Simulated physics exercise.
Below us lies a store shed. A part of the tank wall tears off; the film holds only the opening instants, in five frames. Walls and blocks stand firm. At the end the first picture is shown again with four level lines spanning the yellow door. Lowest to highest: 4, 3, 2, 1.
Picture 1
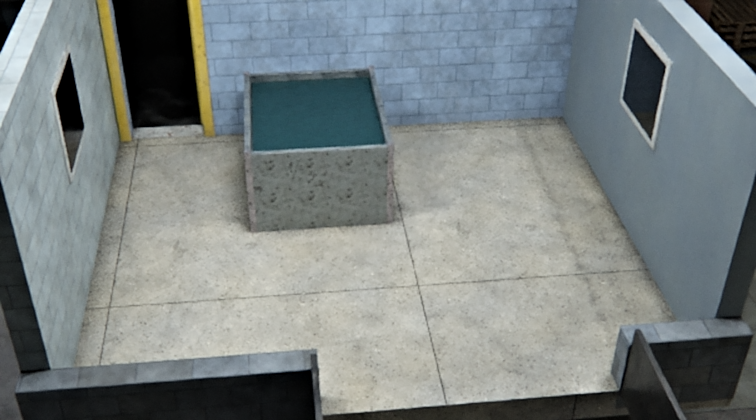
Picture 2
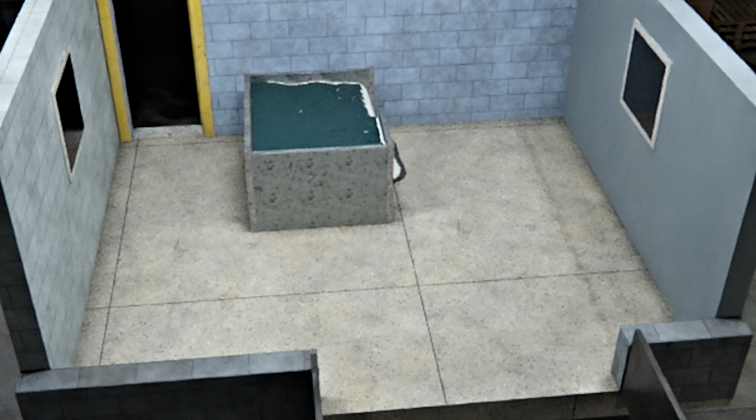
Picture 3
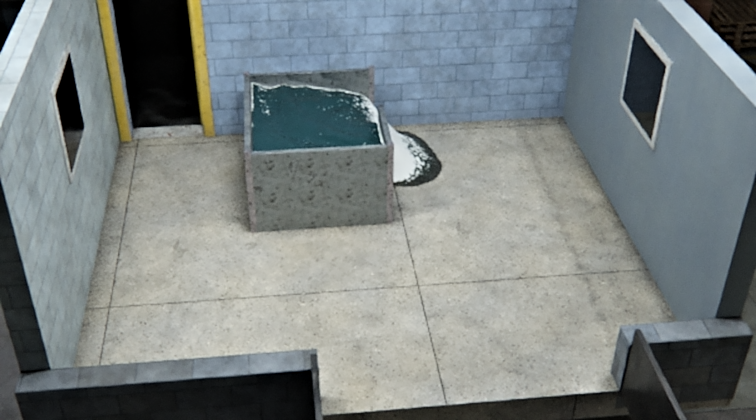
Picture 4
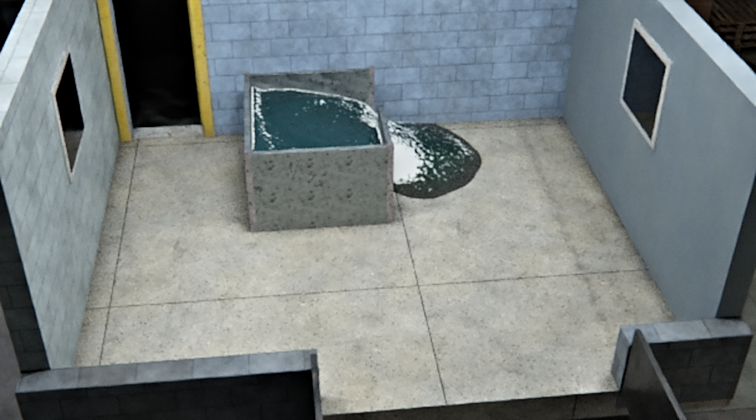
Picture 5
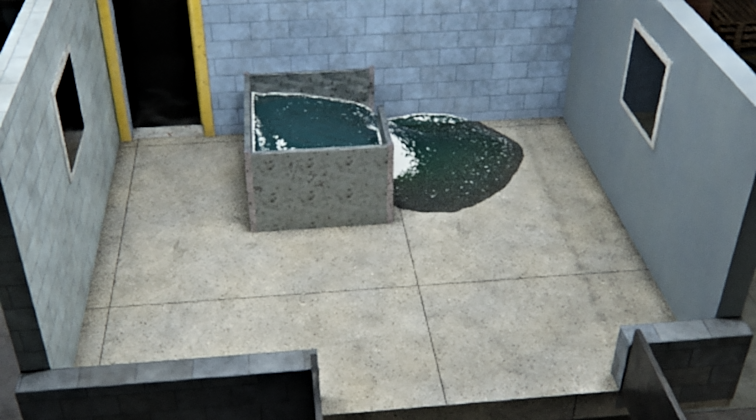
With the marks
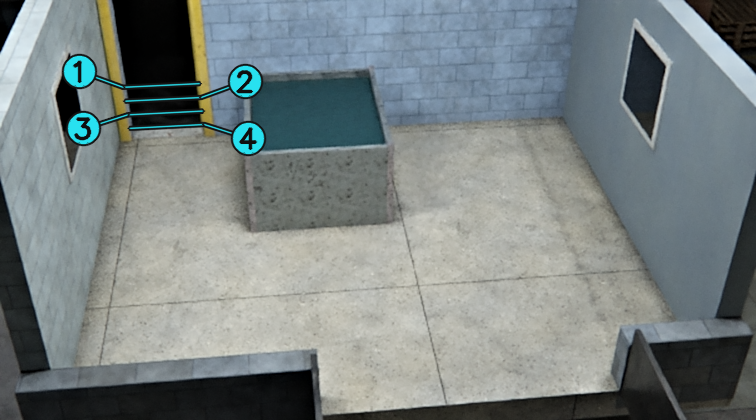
At the start, dark green water lies still in a square stone tank near the back wall of a roofless shed. Then water pours out at the tank's right side, foaming white, and a dark puddle spreads rightward across the pale floor as the level in the tank drops.
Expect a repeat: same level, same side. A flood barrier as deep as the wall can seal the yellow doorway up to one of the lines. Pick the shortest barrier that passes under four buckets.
I would pick mark 4.
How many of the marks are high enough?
All of them.
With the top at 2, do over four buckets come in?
No.
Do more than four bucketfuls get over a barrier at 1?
No.
On the marked copy, 1 at (161, 85); 2 at (163, 99); 3 at (165, 112); 4 at (167, 126); from the bottom up 4, 3, 2, 1.
Choosing 1, nothing gets over.
Choosing 2, nothing gets over.
Choosing 3, nothing gets over.
Choosing 4, nothing gets over.
